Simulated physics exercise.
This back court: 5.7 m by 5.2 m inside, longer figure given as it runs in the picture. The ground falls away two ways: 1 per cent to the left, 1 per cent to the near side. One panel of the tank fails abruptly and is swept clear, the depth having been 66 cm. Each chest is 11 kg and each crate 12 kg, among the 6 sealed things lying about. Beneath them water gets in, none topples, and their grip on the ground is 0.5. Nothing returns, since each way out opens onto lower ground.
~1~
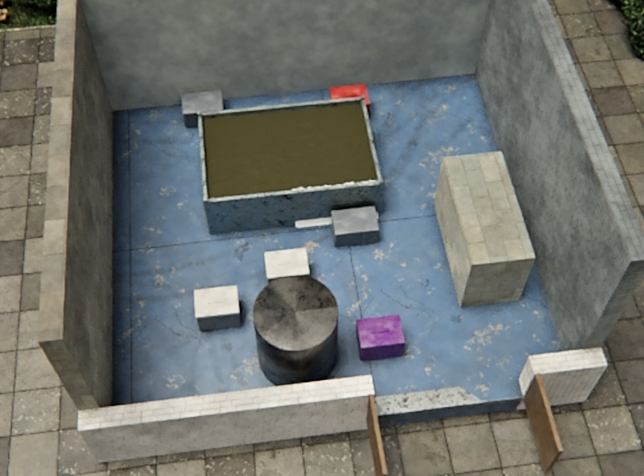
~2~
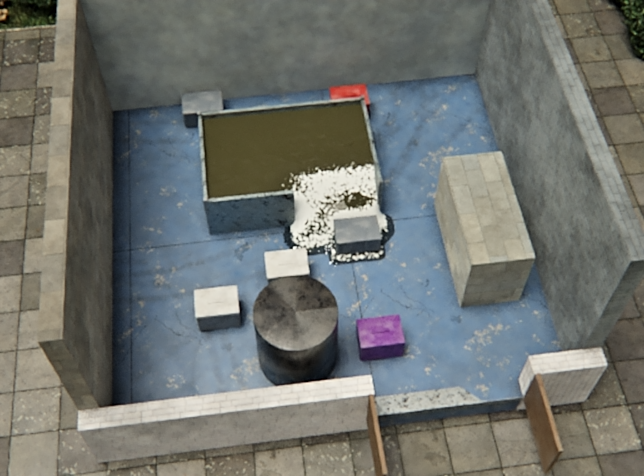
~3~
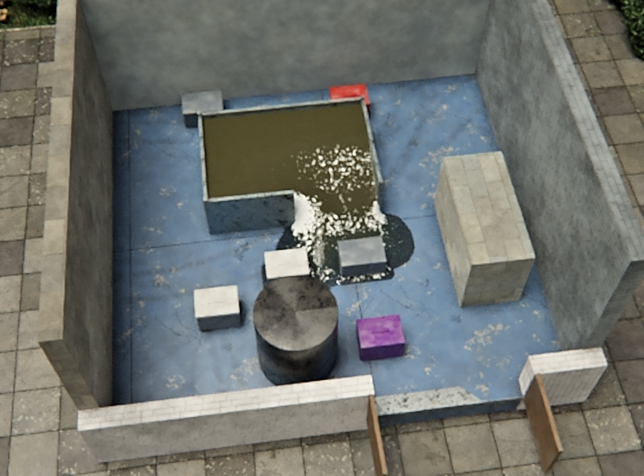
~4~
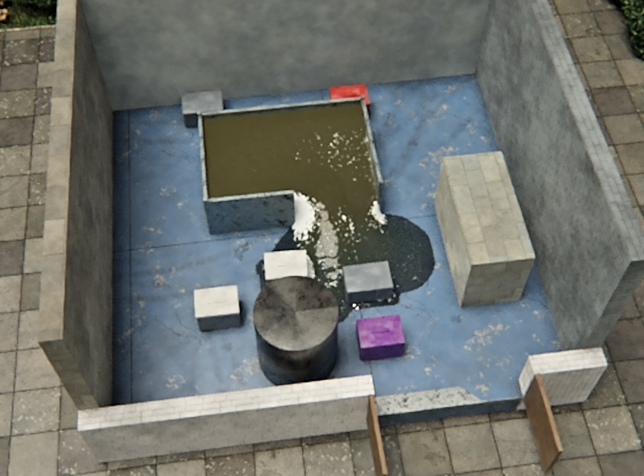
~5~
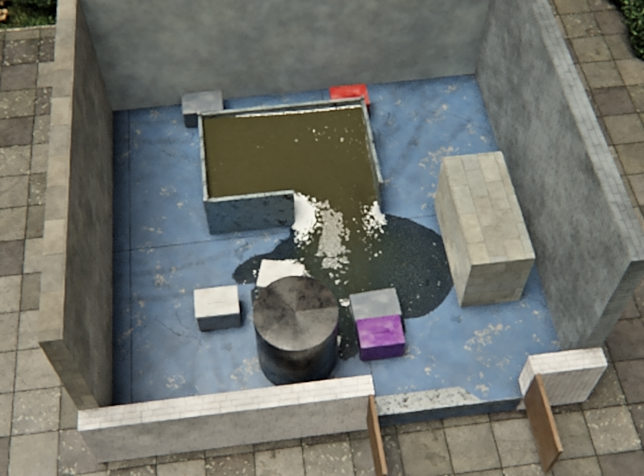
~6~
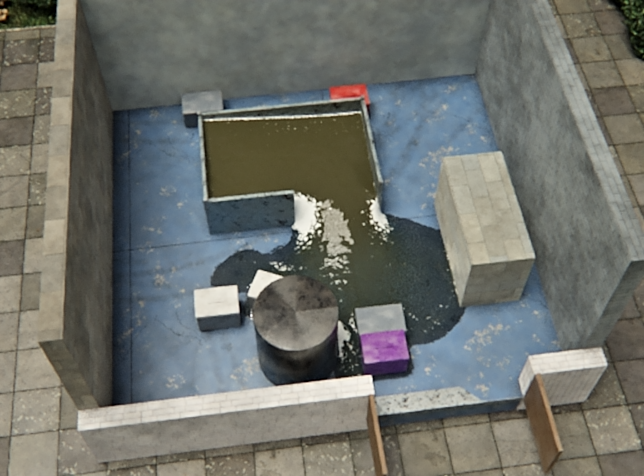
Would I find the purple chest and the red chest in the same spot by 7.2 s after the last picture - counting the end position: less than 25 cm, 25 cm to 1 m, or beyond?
Purple chest goes a long way, red chest hardly moves.
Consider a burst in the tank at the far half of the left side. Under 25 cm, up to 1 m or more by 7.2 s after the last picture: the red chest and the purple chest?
Under that change the red chest would be borne far and the purple chest would sit tight.
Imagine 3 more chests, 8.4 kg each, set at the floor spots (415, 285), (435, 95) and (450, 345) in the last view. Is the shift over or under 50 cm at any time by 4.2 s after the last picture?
In turn: More, under, more.
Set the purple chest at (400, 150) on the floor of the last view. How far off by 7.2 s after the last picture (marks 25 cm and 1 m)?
In the end it keeps its place.
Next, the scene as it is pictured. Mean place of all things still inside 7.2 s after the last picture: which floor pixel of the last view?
Centred roughly on (231, 207).
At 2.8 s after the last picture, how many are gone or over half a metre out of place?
By my reckoning, 4.
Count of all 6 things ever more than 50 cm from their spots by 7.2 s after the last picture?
Counting them up, I find 4.
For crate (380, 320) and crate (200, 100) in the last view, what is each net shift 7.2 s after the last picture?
In that order: Gone out, 0 cm.
Then, 0.9 s after the last picture the purple chest has gone out; the red chest is near (350, 95), 0.0 m from its start, aground; 2 of 6 are out; 0 afloat.
Then, 2.8 s after the last picture the purple chest has gone out; the red chest is near (350, 95), 0.0 m from its start, aground; 2 of 6 are out; 2 afloat.
Then, 4.8 s after the last picture the purple chest has gone out; the red chest is near (350, 95), 0.0 m from its start, aground; 2 of 6 are out; 2 afloat.
Then, 7.2 s after the last picture the purple chest has gone out; the red chest is near (350, 95), 0.0 m from its start, aground; 2 of 6 are out; 1 afloat.
